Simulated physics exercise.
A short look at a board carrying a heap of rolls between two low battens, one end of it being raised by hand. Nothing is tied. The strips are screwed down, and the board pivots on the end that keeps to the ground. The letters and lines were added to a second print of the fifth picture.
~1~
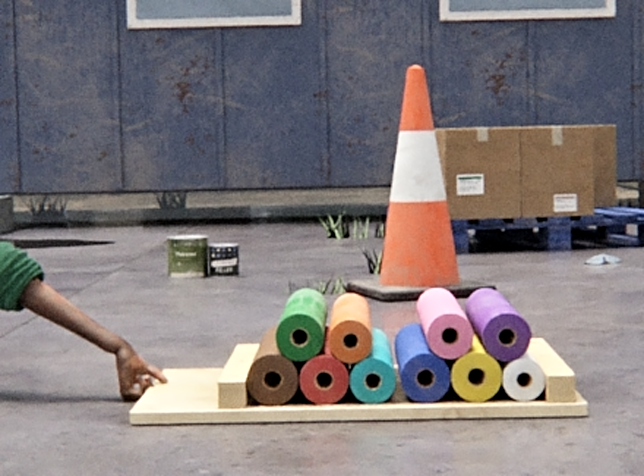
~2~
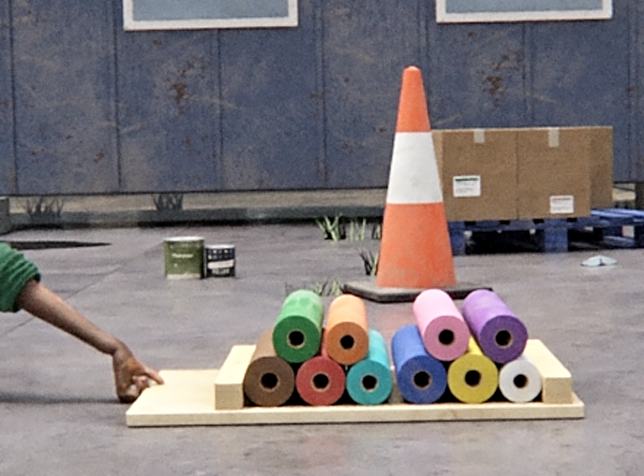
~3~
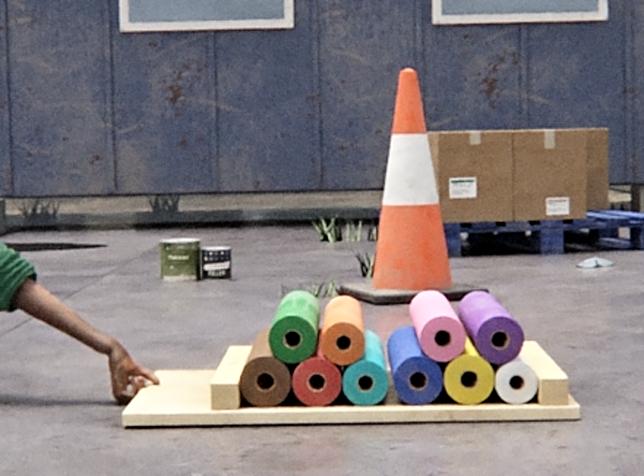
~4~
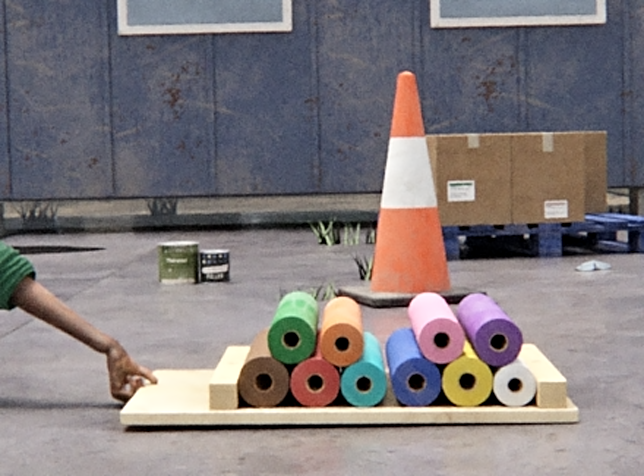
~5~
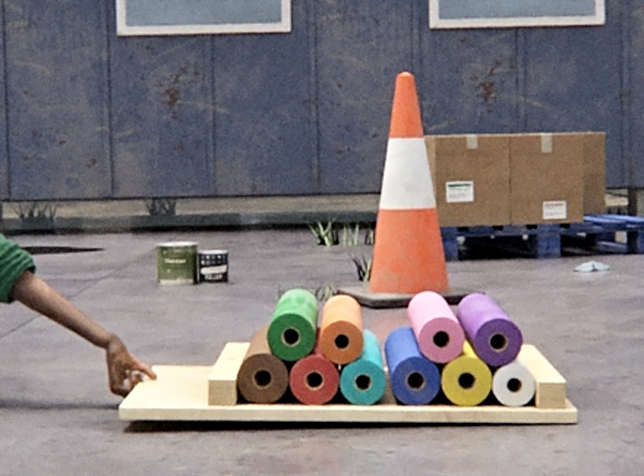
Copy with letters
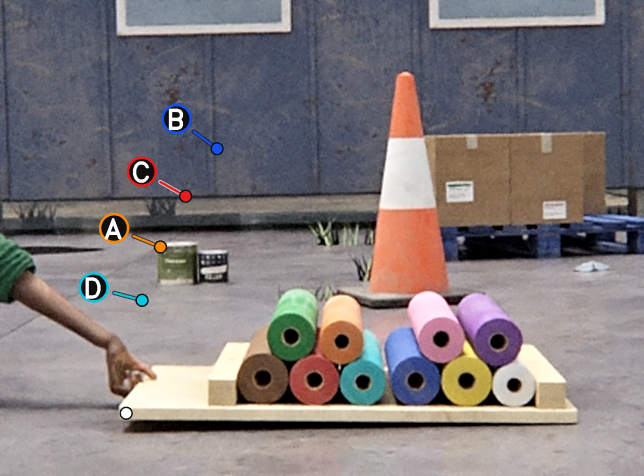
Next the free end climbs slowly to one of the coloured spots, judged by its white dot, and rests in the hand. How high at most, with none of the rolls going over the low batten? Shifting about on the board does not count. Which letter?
Up to D.
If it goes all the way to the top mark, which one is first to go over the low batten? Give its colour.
It is the purple one.
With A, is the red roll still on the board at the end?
The red roll: Yes.
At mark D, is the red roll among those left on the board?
The red roll: Yes.
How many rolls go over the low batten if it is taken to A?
With A, one.
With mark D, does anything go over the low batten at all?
No.
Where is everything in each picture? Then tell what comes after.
In the first frame, white roll (524, 380); orange roll (351, 341); purple roll (507, 337).
In the second frame, purple roll (503, 339); pink roll (446, 337).
In the third frame, board (350, 380); brown roll (265, 381); red roll (317, 382); yellow roll (469, 380).
In the fourth frame, board (349, 382); brown roll (263, 382); red roll (315, 383); yellow roll (468, 382).
In the fifth frame, board (348, 379); brown roll (262, 378); red roll (314, 380).
On the marked copy, A at (161, 247); B at (217, 149); C at (185, 196); D at (142, 300); the white dot at (126, 413).
Following D. Soon after the start, board at 13°.
Later, board at 16°.
In the end, board at 16°, none over the low batten.
As for the rest, A one over the low batten (purple); B four over the low batten (orange, purple, pink, green); C four over the low batten (orange, purple, pink, green).
